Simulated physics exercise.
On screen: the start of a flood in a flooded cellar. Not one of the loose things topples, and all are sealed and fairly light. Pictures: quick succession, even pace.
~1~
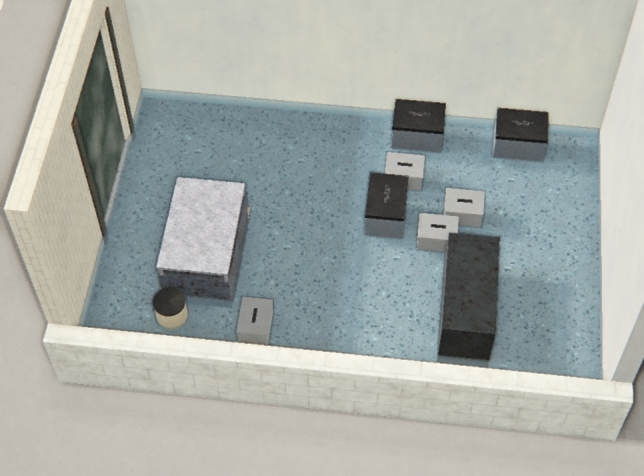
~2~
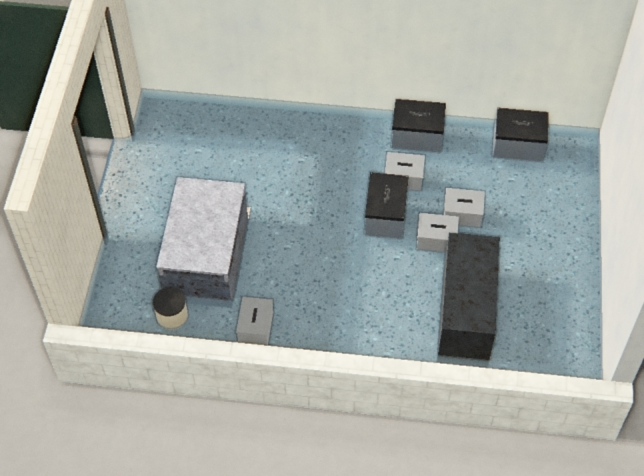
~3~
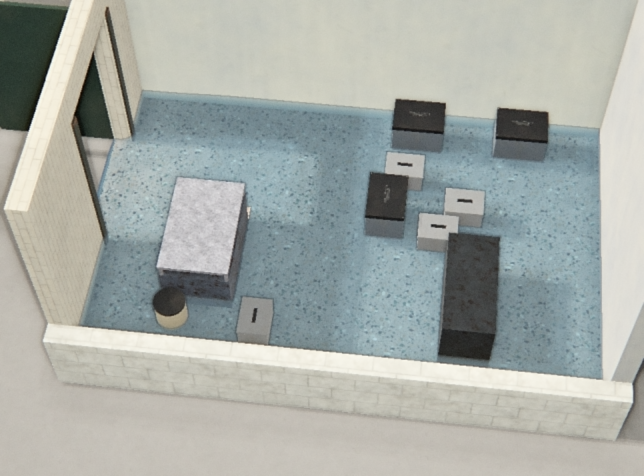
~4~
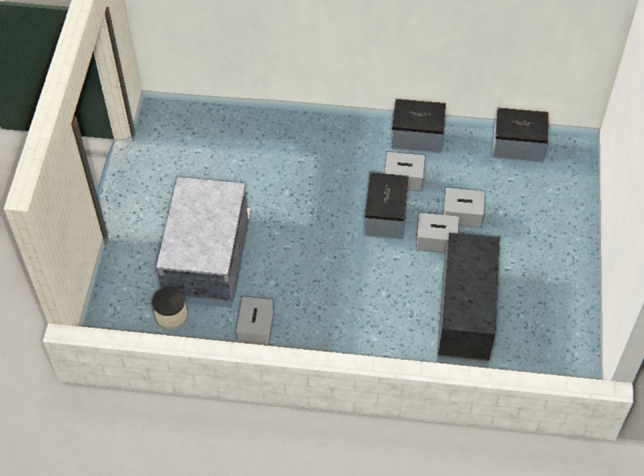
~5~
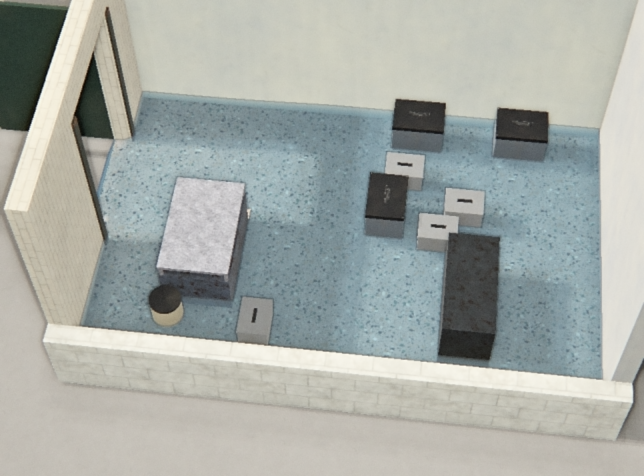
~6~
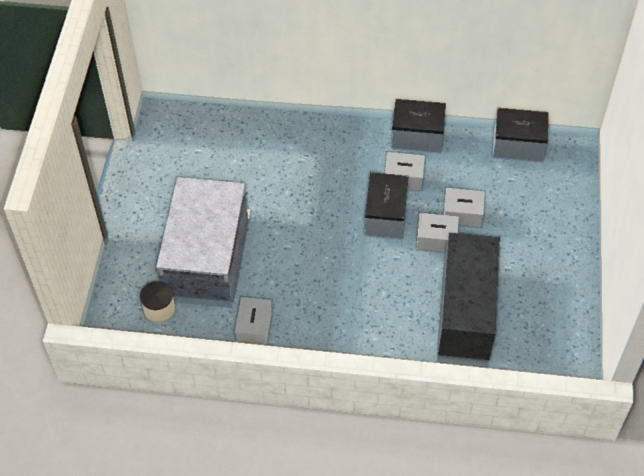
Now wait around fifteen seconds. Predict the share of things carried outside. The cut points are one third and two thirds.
The central band.
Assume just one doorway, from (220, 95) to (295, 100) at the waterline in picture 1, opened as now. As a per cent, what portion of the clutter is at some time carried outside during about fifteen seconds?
40 %.
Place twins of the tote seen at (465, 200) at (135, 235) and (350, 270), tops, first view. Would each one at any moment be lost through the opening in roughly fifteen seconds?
In order, the first is escaping and the second is never leaving.
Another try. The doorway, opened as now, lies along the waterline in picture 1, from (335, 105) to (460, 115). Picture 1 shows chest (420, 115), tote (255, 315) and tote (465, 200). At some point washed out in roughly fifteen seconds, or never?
Lost; retained; lost.
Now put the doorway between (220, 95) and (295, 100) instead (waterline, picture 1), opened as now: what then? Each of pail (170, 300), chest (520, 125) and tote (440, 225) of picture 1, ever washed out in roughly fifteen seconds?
Looking at them in turn, number one is held back, number two is held back, and number three is held back.
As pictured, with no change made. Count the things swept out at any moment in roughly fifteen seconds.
The total is 4.
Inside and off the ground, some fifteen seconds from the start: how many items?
The answer would be 4.
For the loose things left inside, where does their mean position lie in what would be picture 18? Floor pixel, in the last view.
I'd say somewhere close to (304, 207).
A moment on, 0 of 8 are out; 8 afloat.
Next, 0 of 8 are out; 8 afloat.
Later, 2 of 8 are out; 6 afloat.
In the end, 4 of 8 are out; 4 afloat.
